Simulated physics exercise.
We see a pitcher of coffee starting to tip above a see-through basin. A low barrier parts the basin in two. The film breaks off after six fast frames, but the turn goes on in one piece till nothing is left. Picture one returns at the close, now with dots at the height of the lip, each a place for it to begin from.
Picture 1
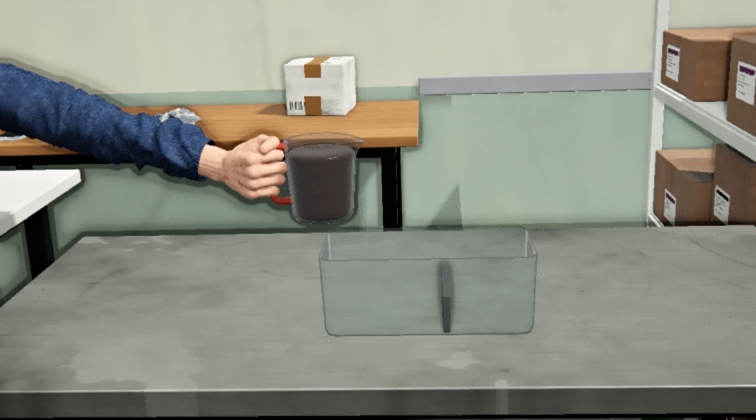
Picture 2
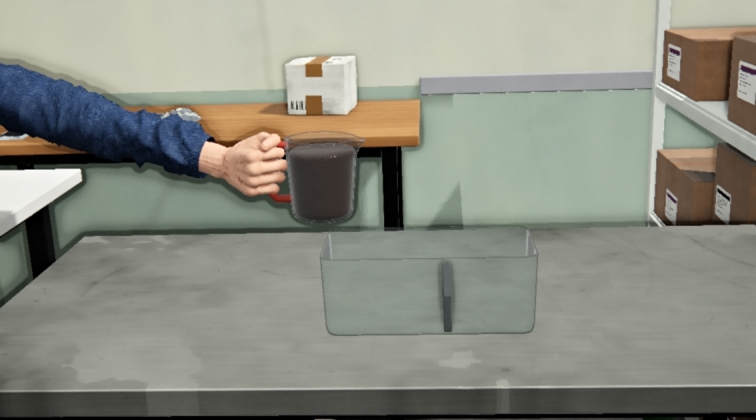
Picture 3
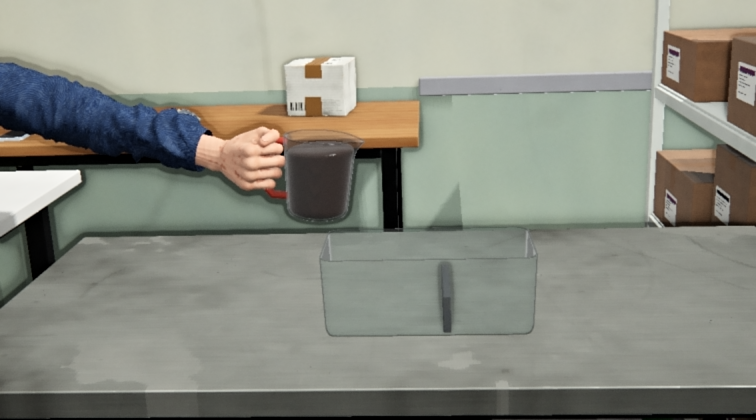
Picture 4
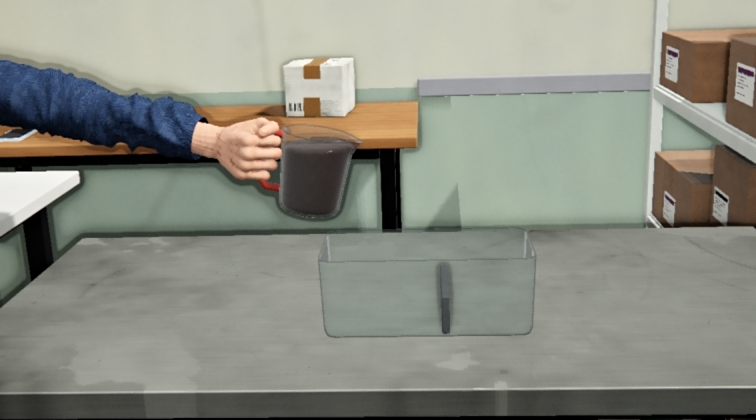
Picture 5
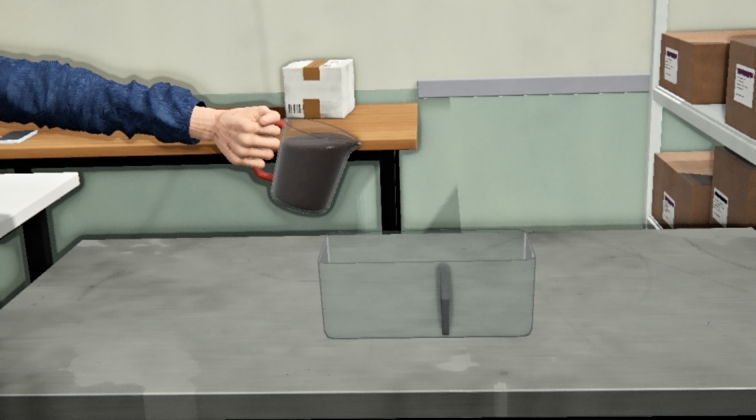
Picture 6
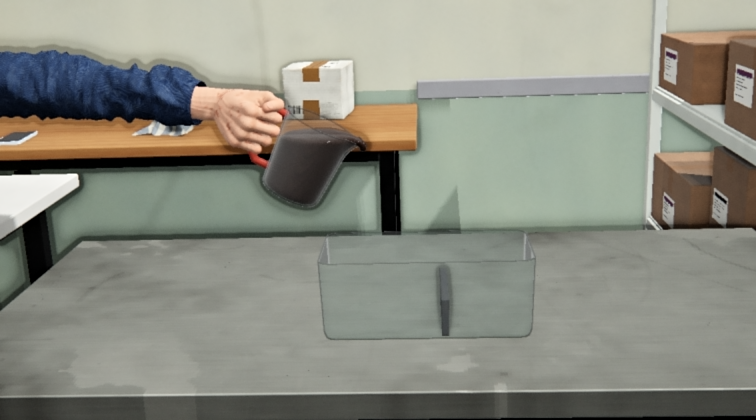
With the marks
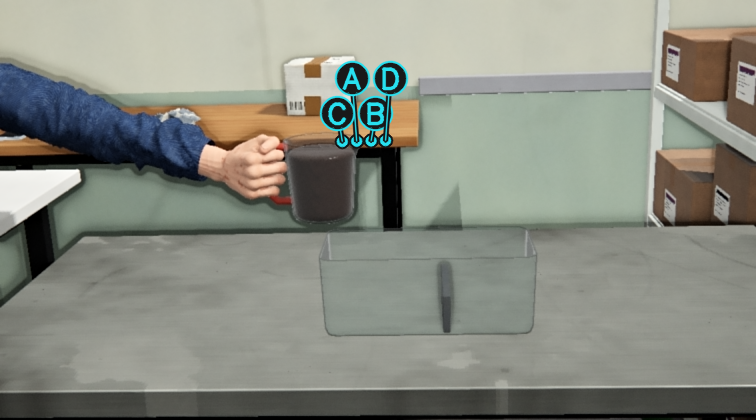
A hand in a blue sleeve held a glass pitcher of dark coffee by its red handle, then gradually tilted it to the right above a clear basin until the coffee reached over the lip.
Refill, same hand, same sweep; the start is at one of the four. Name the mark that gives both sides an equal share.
The best spot is B.
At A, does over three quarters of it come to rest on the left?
Yes, it does.
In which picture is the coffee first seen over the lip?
Picture 6.
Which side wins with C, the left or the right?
More ends on the left.
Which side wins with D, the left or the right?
More ends on the right.
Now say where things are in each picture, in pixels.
In the first frame, upright, lip at (363, 141); basin from (325, 334) to (534, 332); top of the wall at (445, 279); nothing has left yet.
In the second frame, upright, lip at (364, 140); nothing has left yet.
In the third frame, tipped about 5°, lip at (363, 141); nothing has left yet.
In the fourth frame, tipped about 11°, lip at (362, 142); nothing has left yet.
In the fifth frame, tipped about 18°, lip at (361, 143); nothing has left yet.
In the sixth frame, tipped about 27°, lip at (360, 144); coffee is over the lip, down to (363, 149).
In cyan, A at (356, 141); B at (371, 140); C at (342, 141); D at (385, 140).
For spot A, about 91 % ends left of the wall and 8 % right of it.
For spot B, about 45 % ends left of the wall and 53 % right of it.
For spot C, about 93 % ends left of the wall and 3 % right of it; 3 % is lost outside.
For spot D, about 14 % ends left of the wall and 85 % right of it.
